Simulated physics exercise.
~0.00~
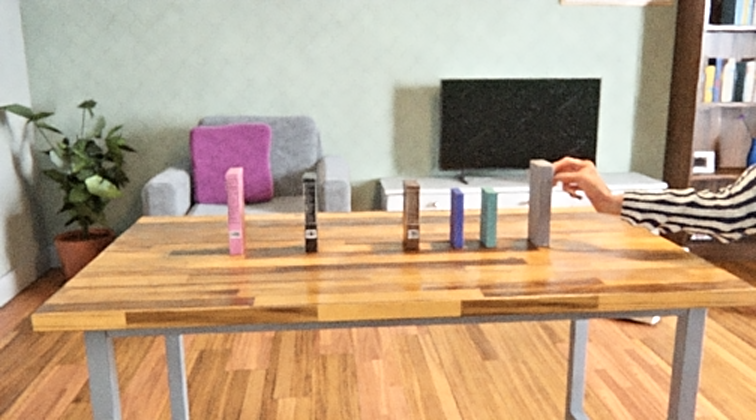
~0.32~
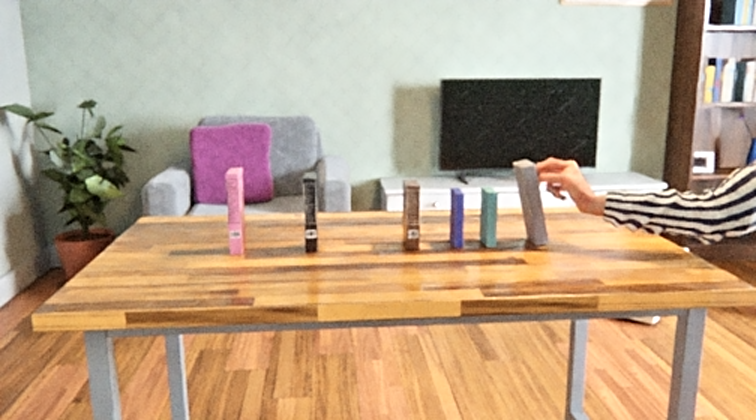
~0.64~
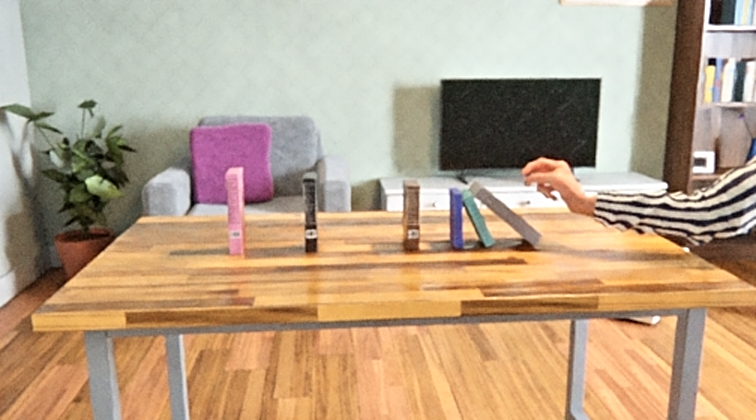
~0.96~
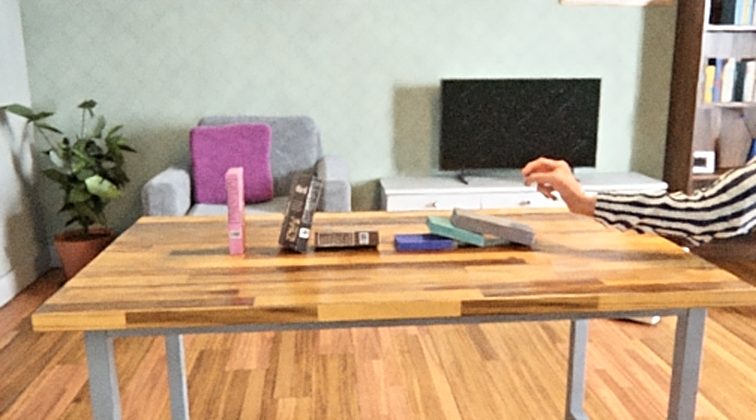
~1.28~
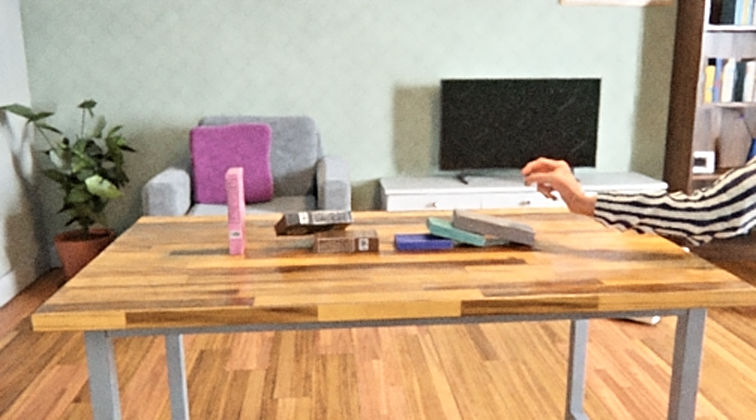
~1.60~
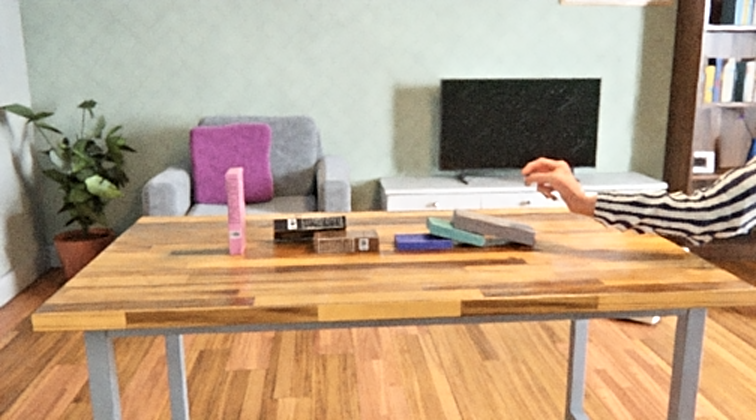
A hand tips the grey board left, toppling every block except the pink packet.
